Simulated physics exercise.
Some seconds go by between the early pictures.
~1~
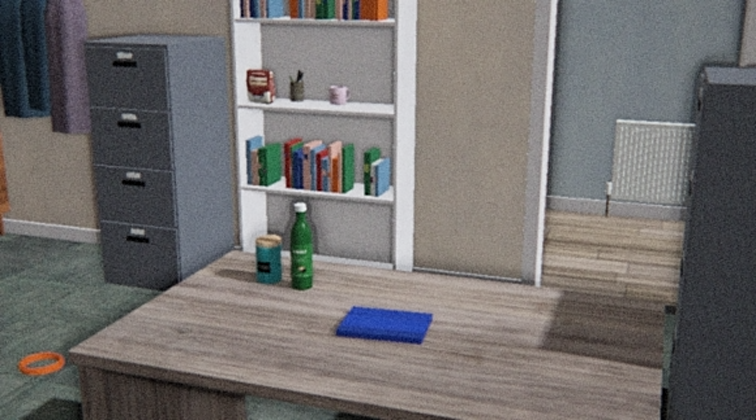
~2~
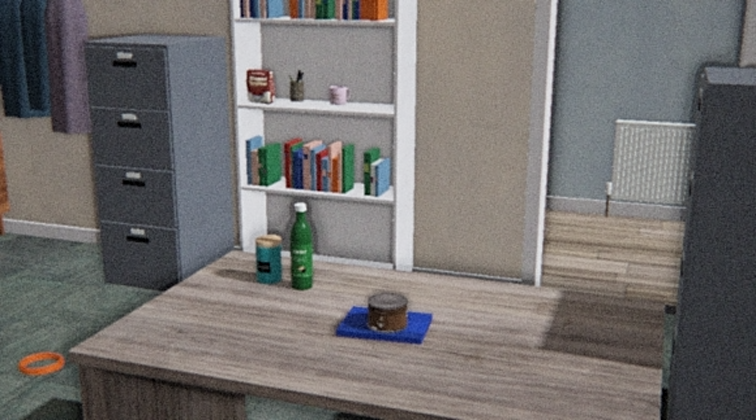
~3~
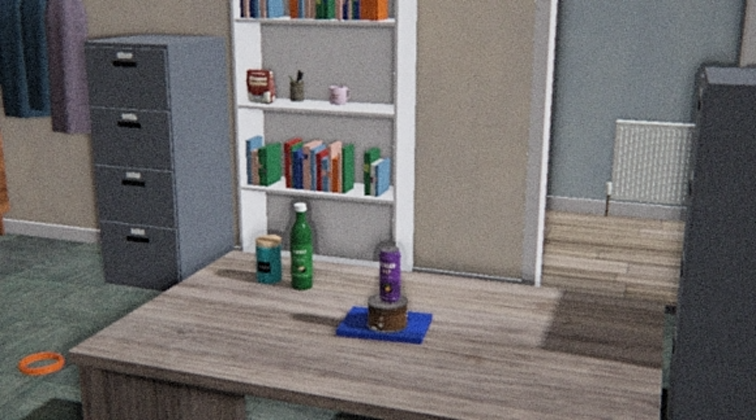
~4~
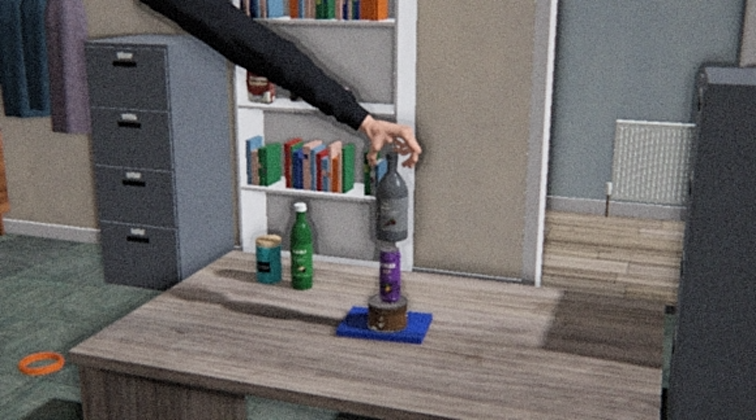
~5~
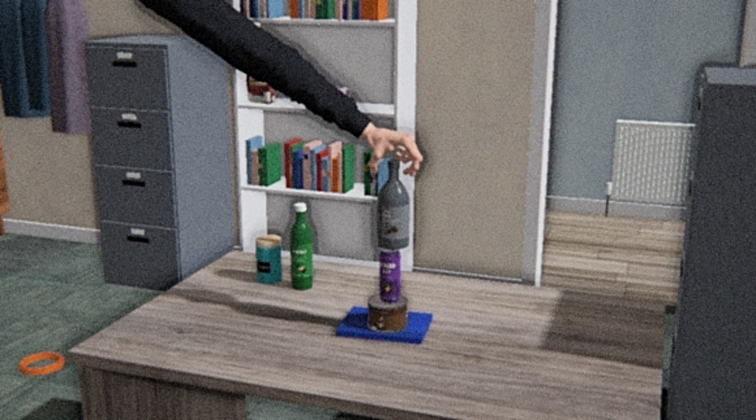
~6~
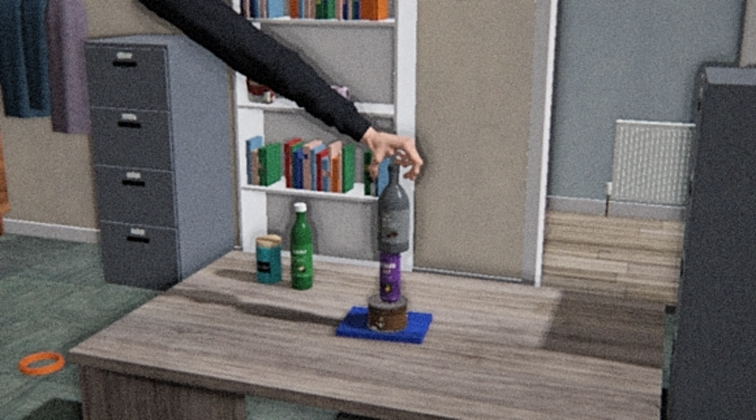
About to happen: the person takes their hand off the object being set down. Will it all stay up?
The pile stands firm.
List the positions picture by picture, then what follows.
The last thing is not in view yet, in the first picture.
The last thing is not in view yet; blue board (386, 325), in the second picture.
The last thing is not in view yet; brown tub (388, 312), in the third picture.
On its way; grey bottle (392, 196); green bottle (301, 246), in the fourth picture.
On its way; grey bottle (394, 204); turquoise jar (269, 259), in the fifth picture.
In place under the hand; grey bottle (394, 207); purple can (390, 275), in the sixth picture.
Then, 0.20 s later than the last frame, all is still.
Then, 0.60 s later than the last frame, grey bottle resting near (394, 208).
When it is over, all 6 as before. End places, in pixels of the last picture, grey bottle near (394, 208). The pile keeps its balance.
